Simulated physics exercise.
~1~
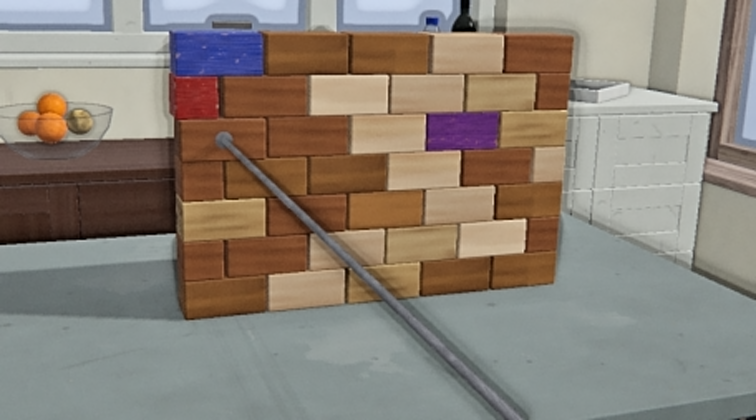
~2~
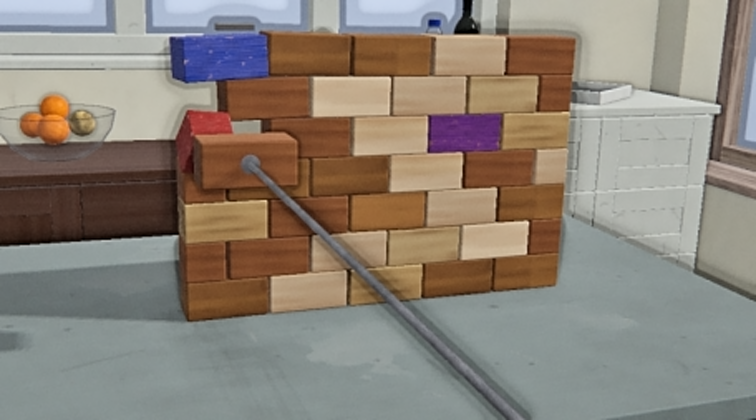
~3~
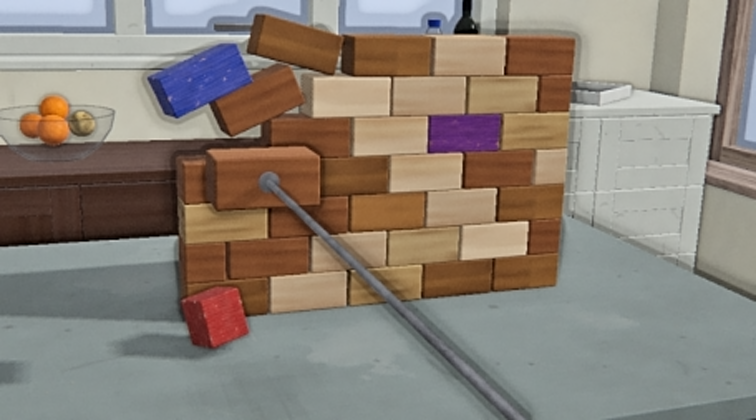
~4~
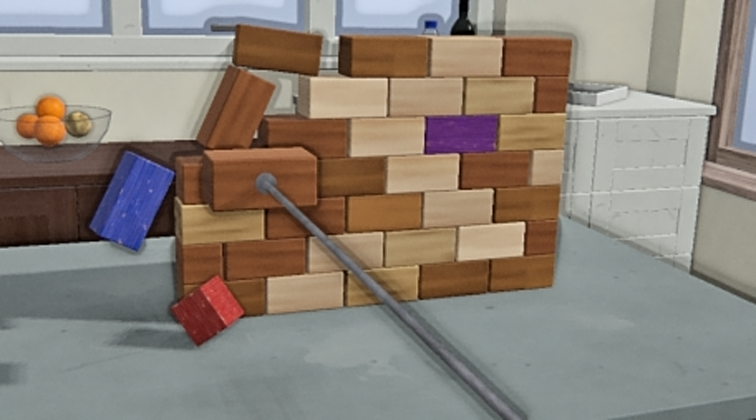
A long grey rod, reaching in from the lower right, is fixed to a brown block at the left end of a free-standing wooden block wall on a grey table, seen from the front in a kitchen with a bowl of fruit behind. The rod draws the block out toward the viewer. The small red block above it tips and falls to the table in front of the wall. The blue block from the top left corner tilts and drops off the left side, while neighbouring brown blocks tip. The last view shows the blue block steeply tilted beside the wall, the red one low in front, and the purple block still in place.
